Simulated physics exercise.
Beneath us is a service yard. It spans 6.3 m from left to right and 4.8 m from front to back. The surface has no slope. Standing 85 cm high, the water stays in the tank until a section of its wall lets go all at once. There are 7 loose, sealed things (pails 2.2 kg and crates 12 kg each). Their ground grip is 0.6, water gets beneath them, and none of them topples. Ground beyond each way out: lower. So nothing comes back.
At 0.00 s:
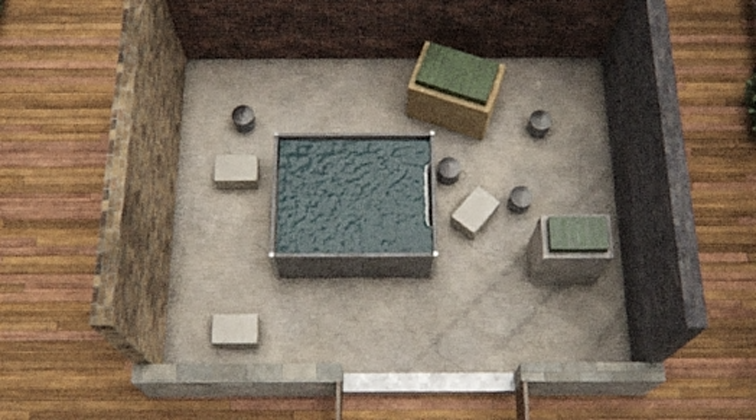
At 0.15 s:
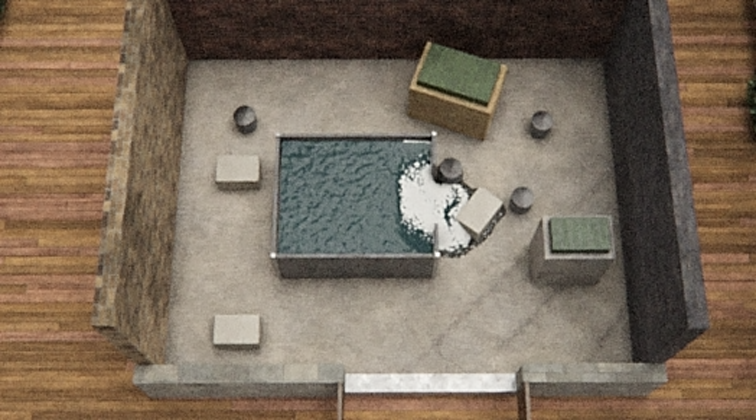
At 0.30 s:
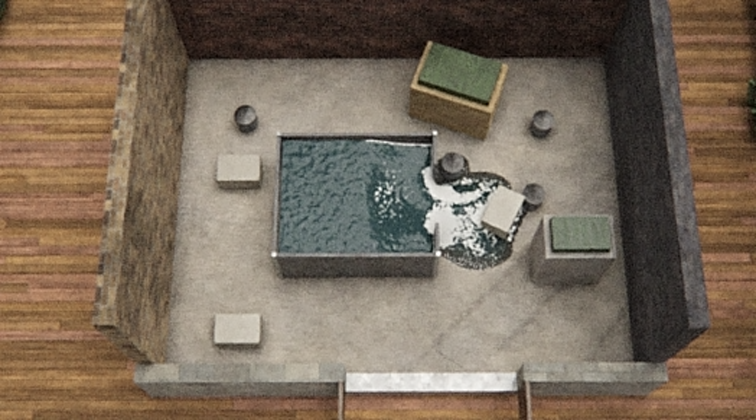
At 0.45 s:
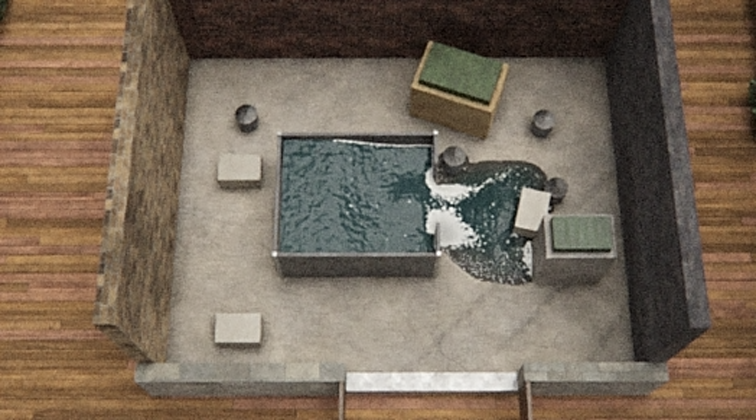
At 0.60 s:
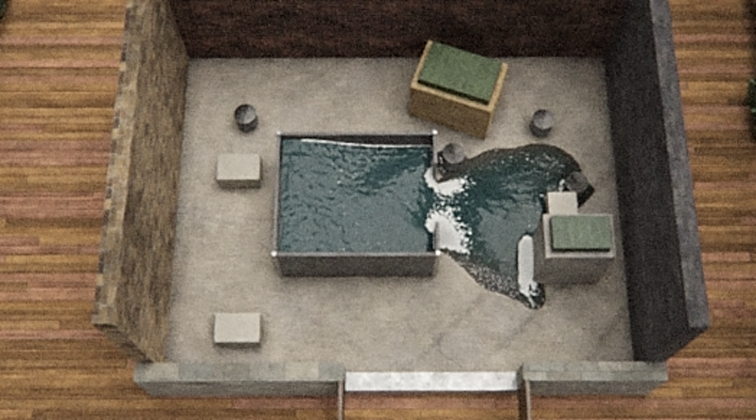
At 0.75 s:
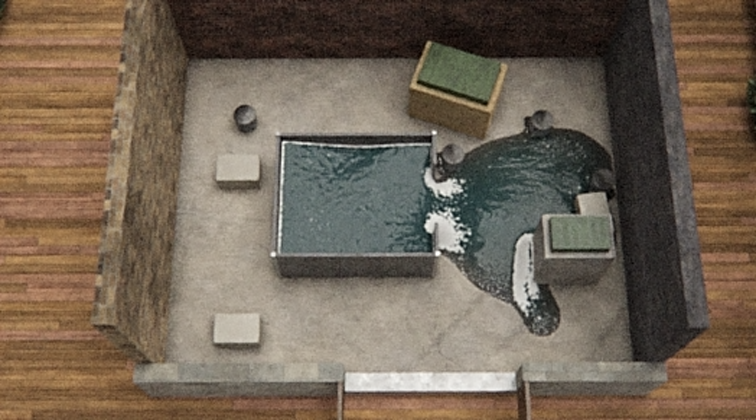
A big square tank of dark water opened on its right side, and the water gushed out in white foam, spread across the yard floor, and pushed a pale crate and a pail rightward.
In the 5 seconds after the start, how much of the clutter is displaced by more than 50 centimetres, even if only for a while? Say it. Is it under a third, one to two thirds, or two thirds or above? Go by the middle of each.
It is one to two thirds.
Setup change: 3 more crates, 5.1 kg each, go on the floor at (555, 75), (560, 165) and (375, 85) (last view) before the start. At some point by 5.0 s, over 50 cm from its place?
In turn: More, more, past it.
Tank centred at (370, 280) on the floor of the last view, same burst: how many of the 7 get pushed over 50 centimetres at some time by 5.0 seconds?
So the tally would be 2.
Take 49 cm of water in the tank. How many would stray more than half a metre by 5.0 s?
Under that setup the answer is 3.
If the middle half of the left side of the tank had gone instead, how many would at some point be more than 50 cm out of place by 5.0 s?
4.
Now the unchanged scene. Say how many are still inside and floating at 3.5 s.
By my count, 3.
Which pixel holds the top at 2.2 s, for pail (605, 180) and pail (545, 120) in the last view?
First one near (601, 80), second near (527, 58).
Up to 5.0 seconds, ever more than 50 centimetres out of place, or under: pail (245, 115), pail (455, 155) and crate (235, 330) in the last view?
First exceeding it, second falling below it, third falling below it.
After 1.1 s 2 of 7 are over 50 cm from their spots; 2 afloat.
After 2.2 s 3 of 7 are over 50 cm from their spots; 3 afloat.
After 3.5 s 3 of 7 are over 50 cm from their spots; 3 afloat.
After 5.0 s 4 of 7 are over 50 cm from their spots, and 4 have been at some point; 4 afloat.
